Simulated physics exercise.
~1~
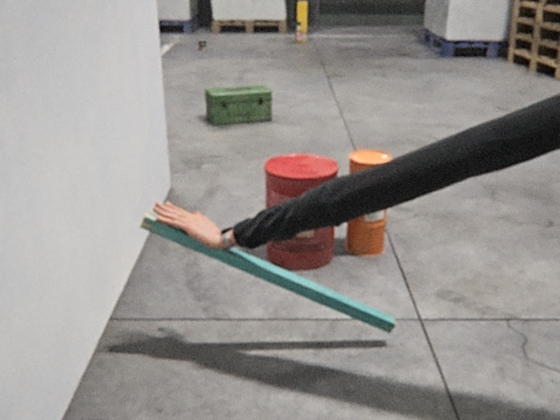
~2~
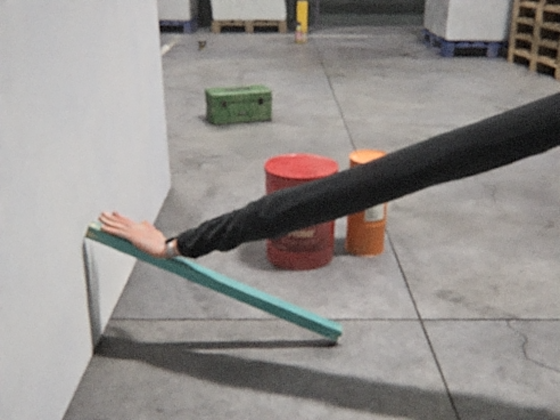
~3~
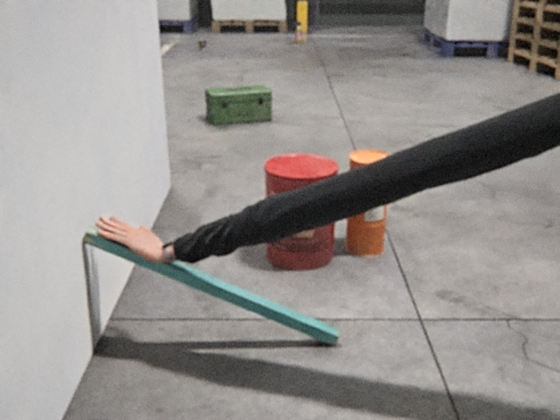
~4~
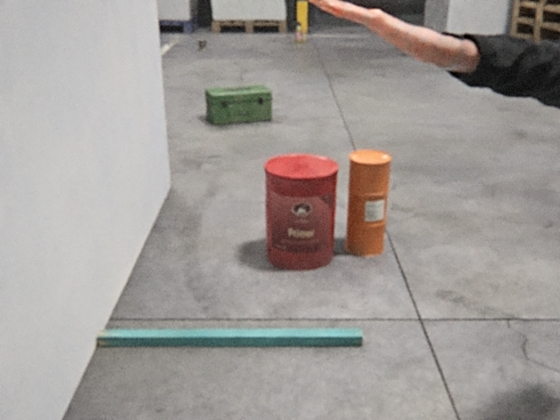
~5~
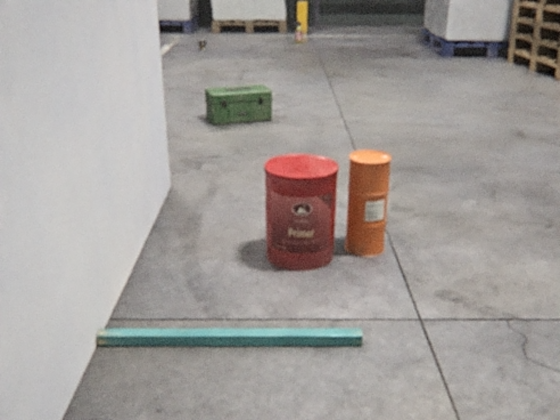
A turquoise pole is held at a slant by a hand in a dark sleeve, beside a pale wall on the left of a grey concrete floor, seen from a still, slightly raised view. A red pail and an orange canister stand near the middle, with a green box farther back and pallets in the distance. The hand moves the pole left until its upper end rests against the wall, and stays on it briefly. Then the hand lets go and draws back to the upper right, and the pole slides down. It ends lying flat on the floor, while the pail and canister remain in place.
